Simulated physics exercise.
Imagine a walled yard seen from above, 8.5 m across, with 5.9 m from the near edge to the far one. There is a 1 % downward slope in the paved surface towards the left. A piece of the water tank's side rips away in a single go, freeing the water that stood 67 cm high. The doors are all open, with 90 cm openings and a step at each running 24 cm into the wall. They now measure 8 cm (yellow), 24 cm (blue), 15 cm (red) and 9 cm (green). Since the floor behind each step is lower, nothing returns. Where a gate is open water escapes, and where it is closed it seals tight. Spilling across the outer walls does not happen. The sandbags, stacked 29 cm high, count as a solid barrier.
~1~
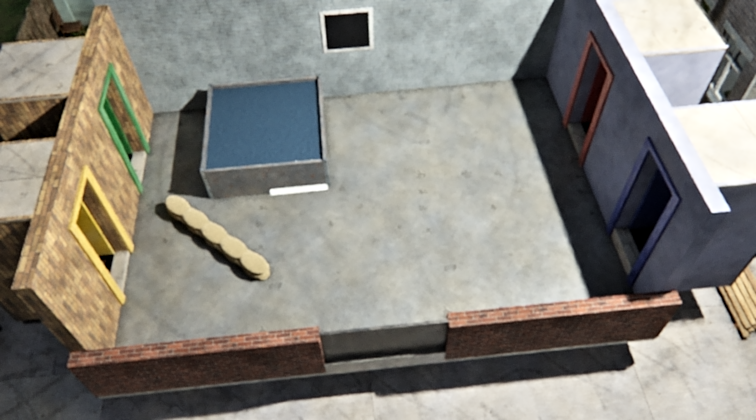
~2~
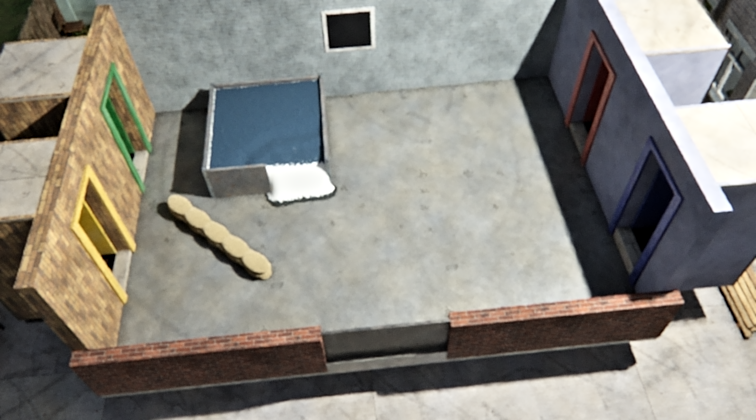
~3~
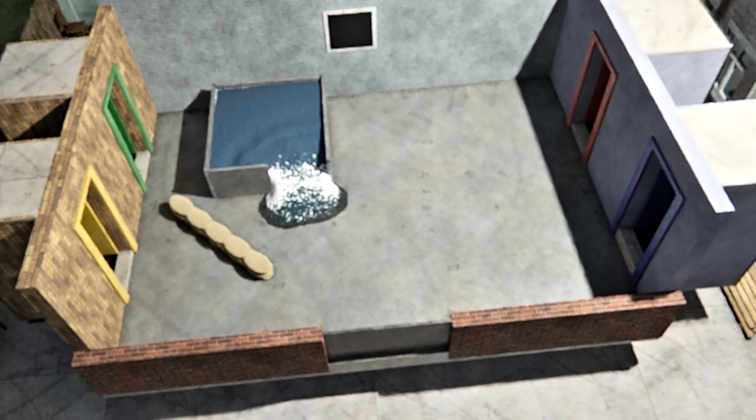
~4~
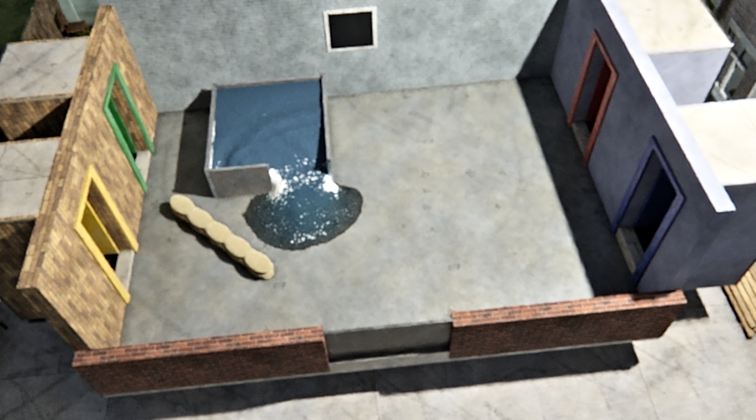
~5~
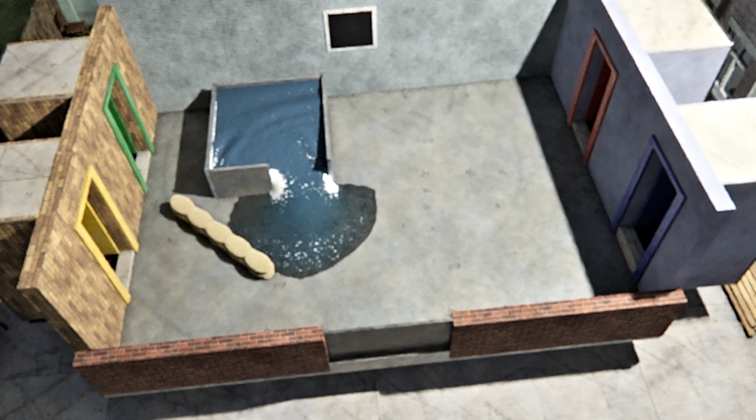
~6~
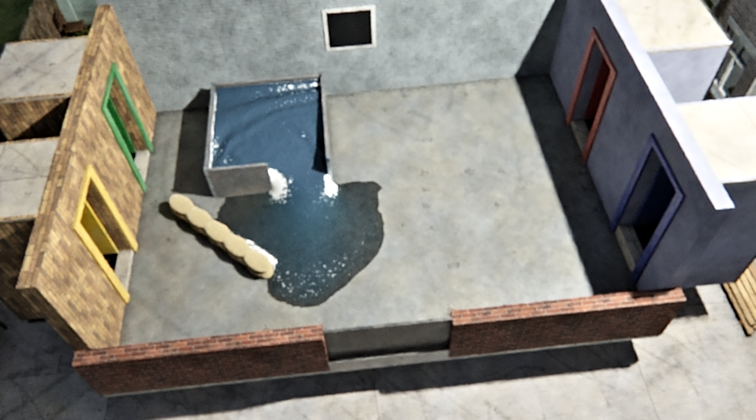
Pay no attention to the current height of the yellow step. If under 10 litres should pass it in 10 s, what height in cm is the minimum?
The minimum is around 6.5 cm.
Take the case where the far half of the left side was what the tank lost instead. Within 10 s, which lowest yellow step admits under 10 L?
Roughly 9.0 cm.
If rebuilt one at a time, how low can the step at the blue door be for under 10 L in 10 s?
Blue door, minimum about 16 cm.
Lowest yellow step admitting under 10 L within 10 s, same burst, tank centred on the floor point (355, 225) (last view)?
That setup calls for roughly 16 cm.
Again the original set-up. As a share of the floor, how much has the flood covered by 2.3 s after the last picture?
About 40 per cent.
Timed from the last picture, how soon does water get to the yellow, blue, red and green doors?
For yellow it's 2.6 s, for blue 2.6 s, for red 3.8 s, and for green 2.8 s.
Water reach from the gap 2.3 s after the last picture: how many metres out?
Around 6.4 m from the gap.
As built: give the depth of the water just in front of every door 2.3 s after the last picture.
Lab note, depth in cm: Yellow 0; blue 0; red 0; green 0.
Then, 0.7 s after the last picture water covers 20 % of the floor, deepest (39 cm) near (314, 192); it has not reached the yellow door.
Then, 2.3 s after the last picture water covers 40 % of the floor, deepest (30 cm) near (333, 348); it has not reached the yellow door.
Then, 9.3 s after the last picture water covers 95 % of the floor, deepest (14 cm) near (336, 116); 9 cm at the yellow door, 3 litres in over its 8 cm step.
At the yellow door as built, the water peaked near 9 cm, 3.9 s after the last picture.
With a step of 6 cm, 16 litres would have come in within the 10 s; with 8 cm, 3 litres. So under 10 litres takes about 6.5 cm.
